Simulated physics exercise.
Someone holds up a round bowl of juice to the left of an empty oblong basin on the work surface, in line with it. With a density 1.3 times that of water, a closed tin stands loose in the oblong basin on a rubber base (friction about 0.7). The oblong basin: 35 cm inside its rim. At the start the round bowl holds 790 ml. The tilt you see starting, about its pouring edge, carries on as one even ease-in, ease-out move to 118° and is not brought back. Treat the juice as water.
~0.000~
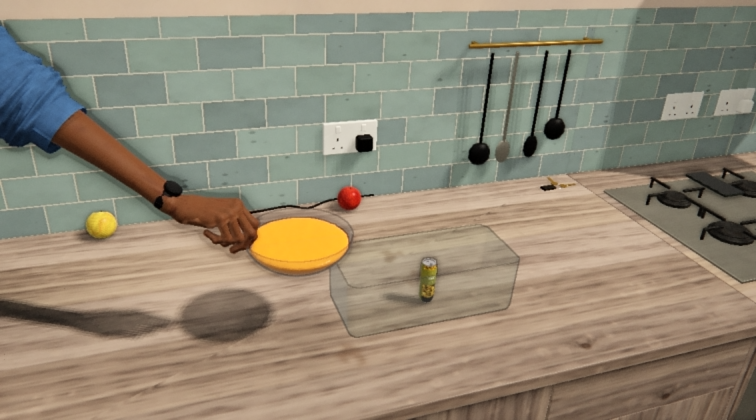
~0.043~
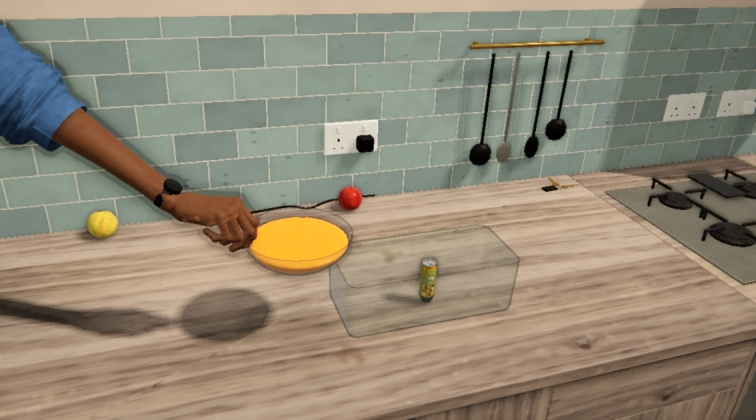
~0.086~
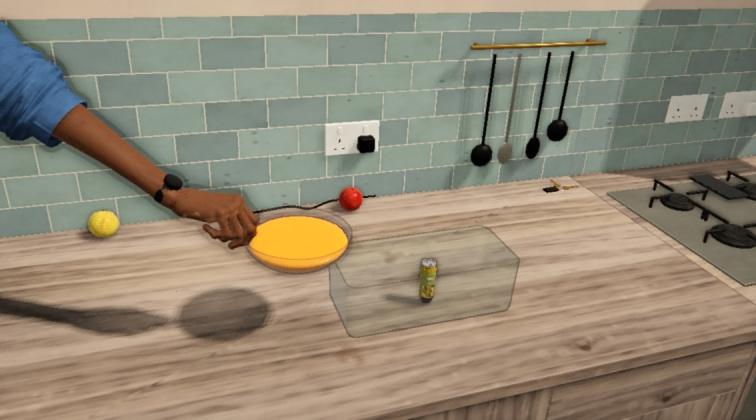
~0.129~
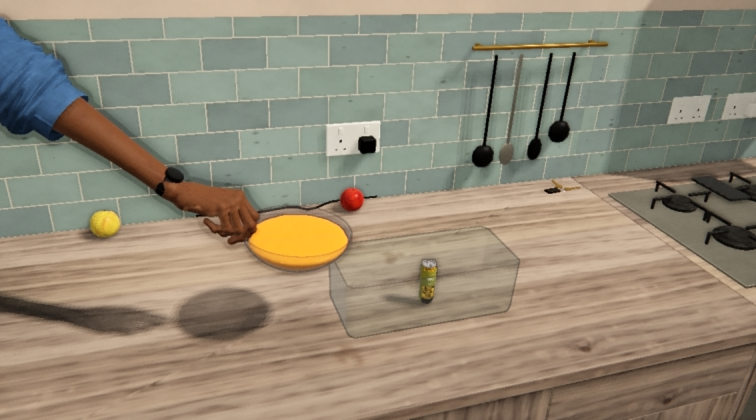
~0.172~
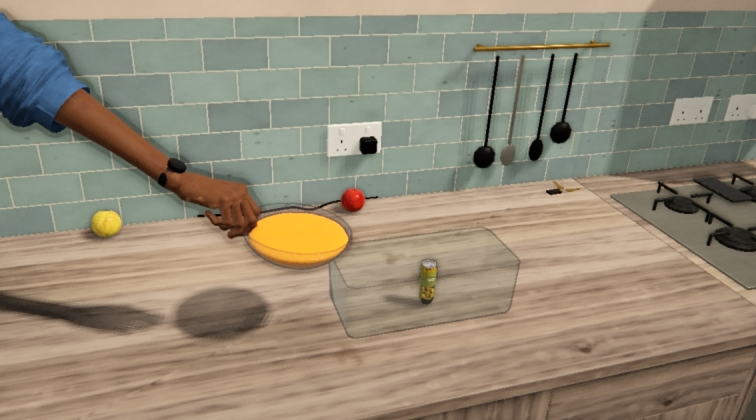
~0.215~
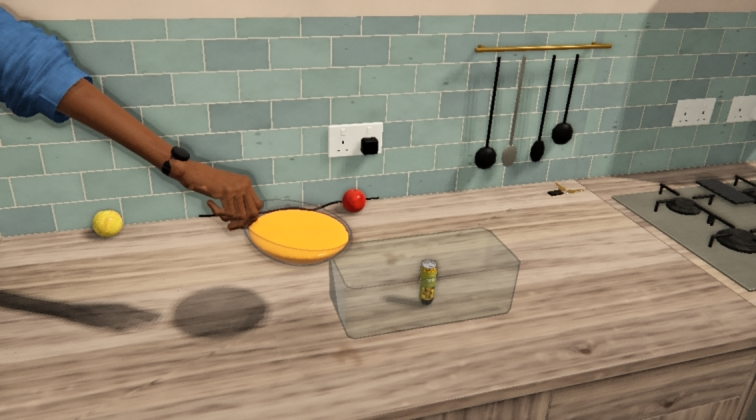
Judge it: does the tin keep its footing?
Watch, it's going to hold out.
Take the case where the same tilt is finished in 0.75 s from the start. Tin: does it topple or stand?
Well, the tin simply tips.
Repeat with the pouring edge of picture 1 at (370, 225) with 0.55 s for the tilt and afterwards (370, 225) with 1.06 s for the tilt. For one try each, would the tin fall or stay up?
Run one: It tumbles. Run two: It tumbles.
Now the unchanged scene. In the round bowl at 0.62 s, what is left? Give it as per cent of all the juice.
Some 22 % of it is still there.
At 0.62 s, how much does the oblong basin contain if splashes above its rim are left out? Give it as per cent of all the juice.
About 26%.
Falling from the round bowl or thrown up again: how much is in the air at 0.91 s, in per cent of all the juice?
2 per cent, roughly.
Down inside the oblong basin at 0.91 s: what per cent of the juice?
98 per cent or thereabouts.
By 0.62 s the tilt is 74° and 22 per cent is still to pour; the tin stands where it began.
By 0.91 s the tilt is 113° and 0 per cent is still to pour; the tin stands where it began.
By 1.22 s the tilt is 118° and 0 per cent is still to pour; the tin stands where it began.
By 1.56 s the tilt is 118° and 0 per cent is still to pour; the tin stands where it began.
At rest the tin stands where it began.
